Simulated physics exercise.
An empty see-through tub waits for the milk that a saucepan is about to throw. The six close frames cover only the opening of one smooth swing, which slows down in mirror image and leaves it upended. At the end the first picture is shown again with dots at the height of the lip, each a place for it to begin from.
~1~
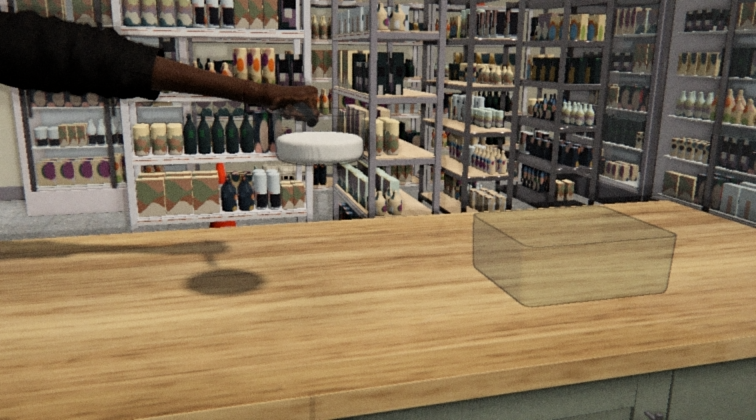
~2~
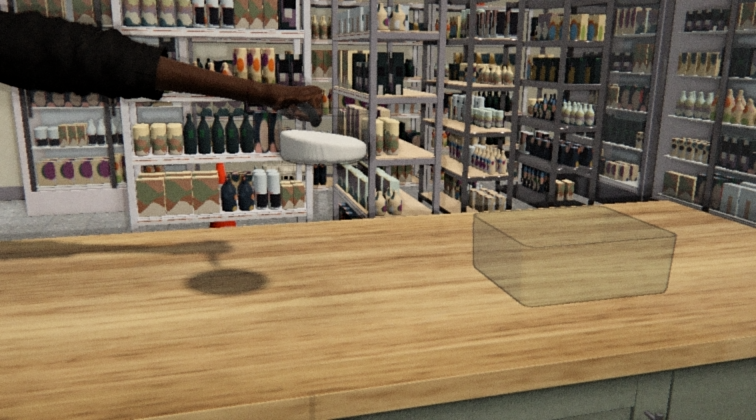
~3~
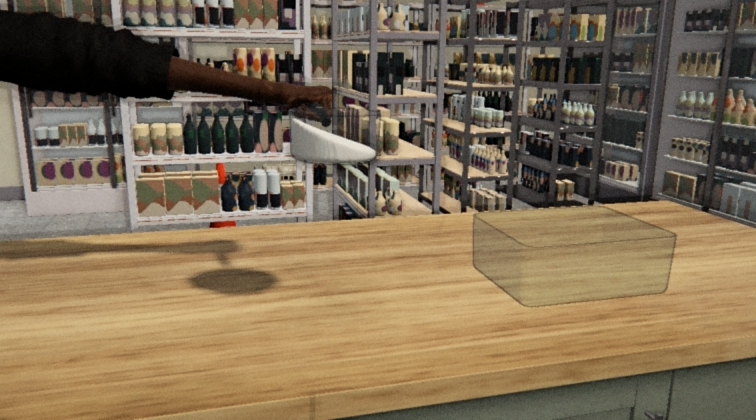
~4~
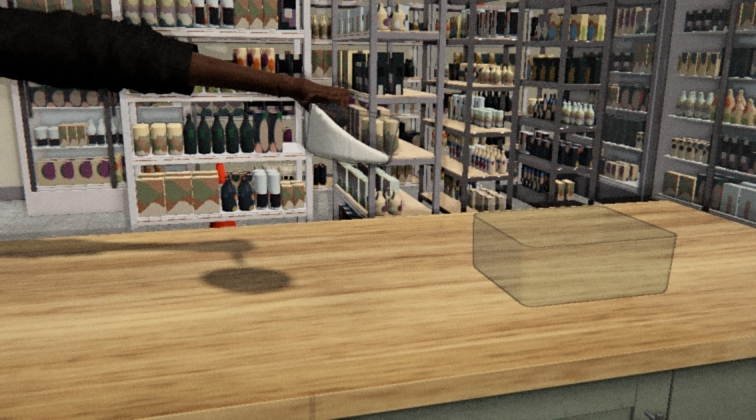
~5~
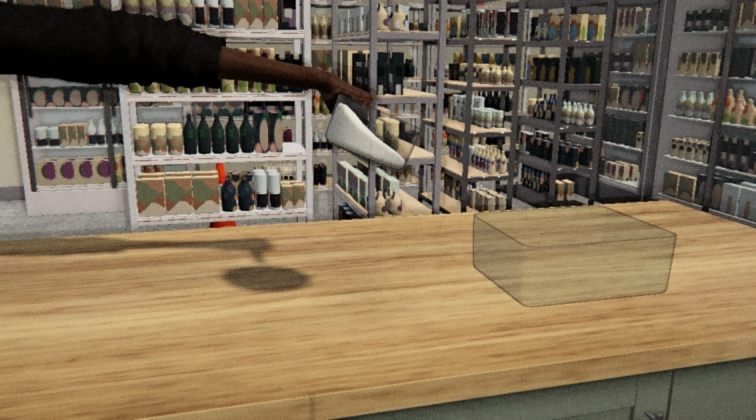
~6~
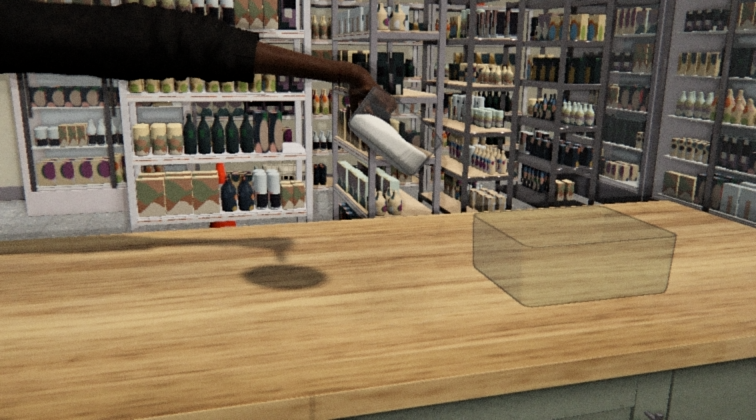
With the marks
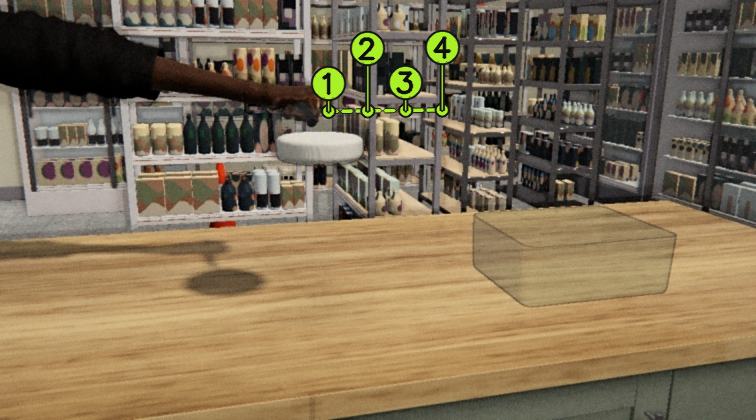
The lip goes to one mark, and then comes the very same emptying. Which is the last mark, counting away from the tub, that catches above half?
It is 1.
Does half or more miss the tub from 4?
No, that is safe.
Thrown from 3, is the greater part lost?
No.
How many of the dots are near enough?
All four.
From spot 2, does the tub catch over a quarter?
Yes, clearly.
On the marked copy, 1 at (328, 111); 2 at (367, 110); 3 at (405, 110); 4 at (442, 109).
If 1 is chosen, about 65 % lands in the tub, 24 % falls short and 11 % goes beside or beyond.
If 2 is chosen, about 76 % lands in the tub, 13 % falls short and 11 % goes beside or beyond.
If 3 is chosen, about 87 % lands in the tub, 8 % falls short and 5 % goes beside or beyond.
If 4 is chosen, about 81 % lands in the tub, 5 % falls short and 14 % goes beside or beyond.
